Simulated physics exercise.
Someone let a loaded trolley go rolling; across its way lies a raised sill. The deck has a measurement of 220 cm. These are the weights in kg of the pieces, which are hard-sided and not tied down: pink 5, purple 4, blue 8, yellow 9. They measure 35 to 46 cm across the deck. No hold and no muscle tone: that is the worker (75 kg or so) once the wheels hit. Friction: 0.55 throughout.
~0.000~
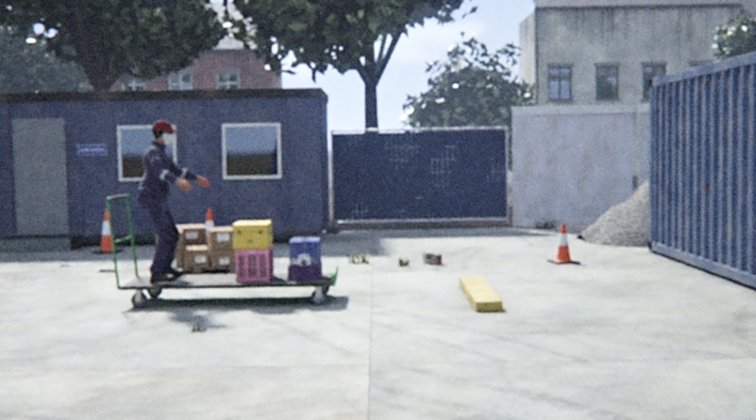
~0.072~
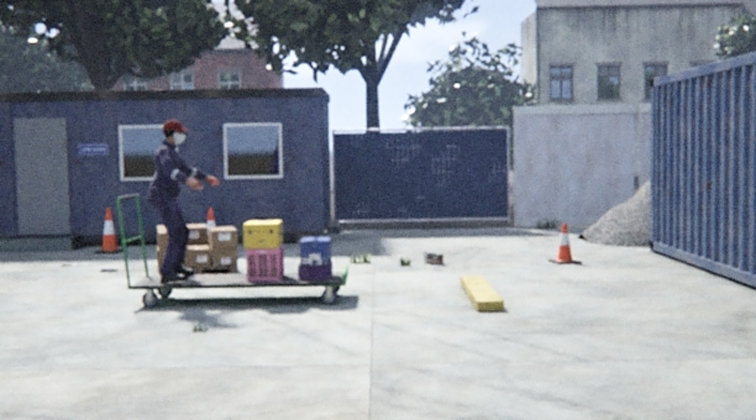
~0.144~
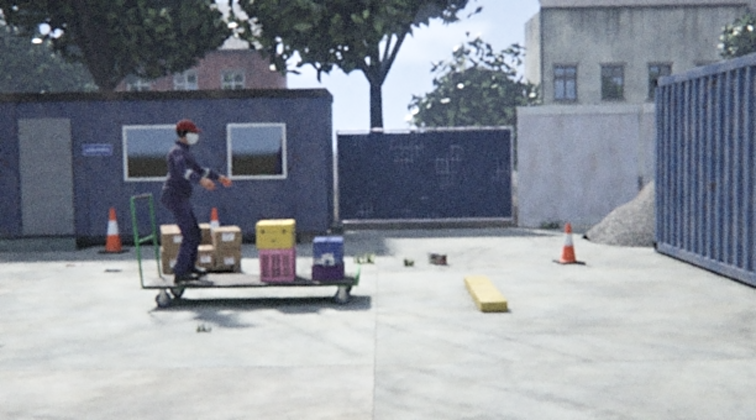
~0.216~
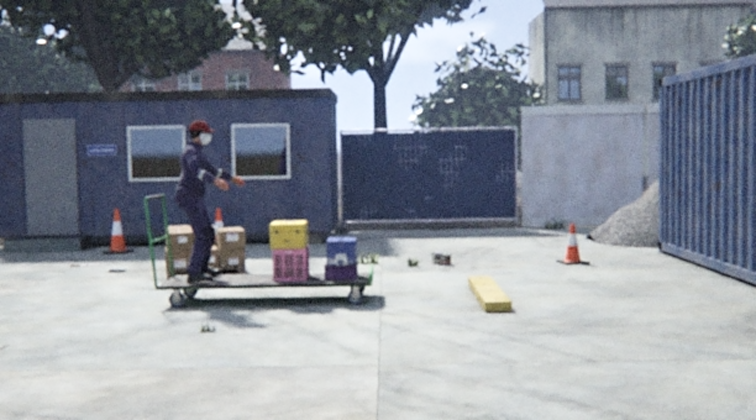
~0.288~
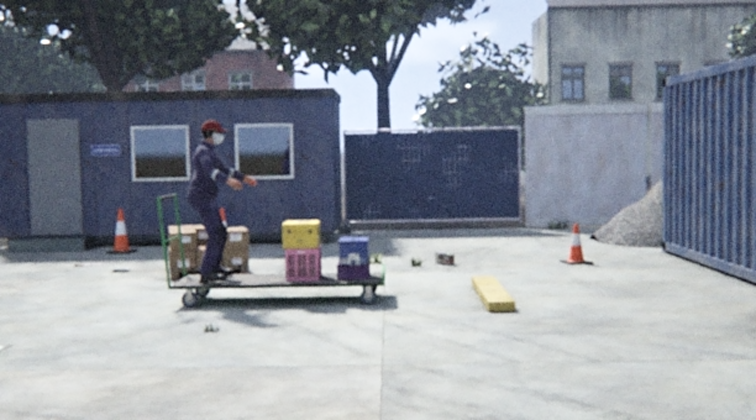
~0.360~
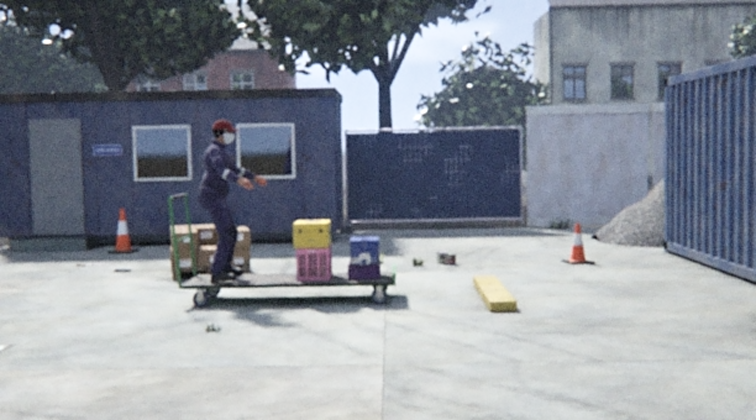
A masked worker in a red cap stands on a loaded trolley rolling slowly right.
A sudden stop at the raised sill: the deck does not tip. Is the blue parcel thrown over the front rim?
It never passes the edge.
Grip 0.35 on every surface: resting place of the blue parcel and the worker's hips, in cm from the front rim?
You'd see the blue one settle 50 cm beyond the front rim while the hips stop 130 cm short of it.
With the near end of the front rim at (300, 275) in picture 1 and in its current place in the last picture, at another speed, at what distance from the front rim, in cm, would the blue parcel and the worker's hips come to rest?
The blue one would stop 80 cm past the front rim, and the hips 80 cm behind it.
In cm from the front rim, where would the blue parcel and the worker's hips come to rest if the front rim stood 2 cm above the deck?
Both stay back - blue 10 cm behind, hips 160 cm behind.
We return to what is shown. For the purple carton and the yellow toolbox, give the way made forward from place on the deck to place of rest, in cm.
Roughly purple 15 cm, yellow 40 cm.
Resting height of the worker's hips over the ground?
Around 60 centimetres high.
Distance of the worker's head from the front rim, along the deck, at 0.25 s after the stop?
The head is some 150 cm back from the front rim.
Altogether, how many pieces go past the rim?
Count of them: 0.
Impact comes at 1.10 s.
After 1.35 s the blue parcel is 14 cm behind the rim, tilted 0°, near (476, 248) in the last picture's view.
After 1.65 s the blue parcel is 13 cm behind the rim, tilted 0°, near (476, 248) in the last picture's view.
After 2.10 s the blue parcel is 13 cm behind the rim, tilted 0°, near (476, 248) in the last picture's view.
When all is still (2.5 s), nothing is past the rim; behind it, pink crate, purple carton, blue parcel, yellow toolbox and the worker's hips.
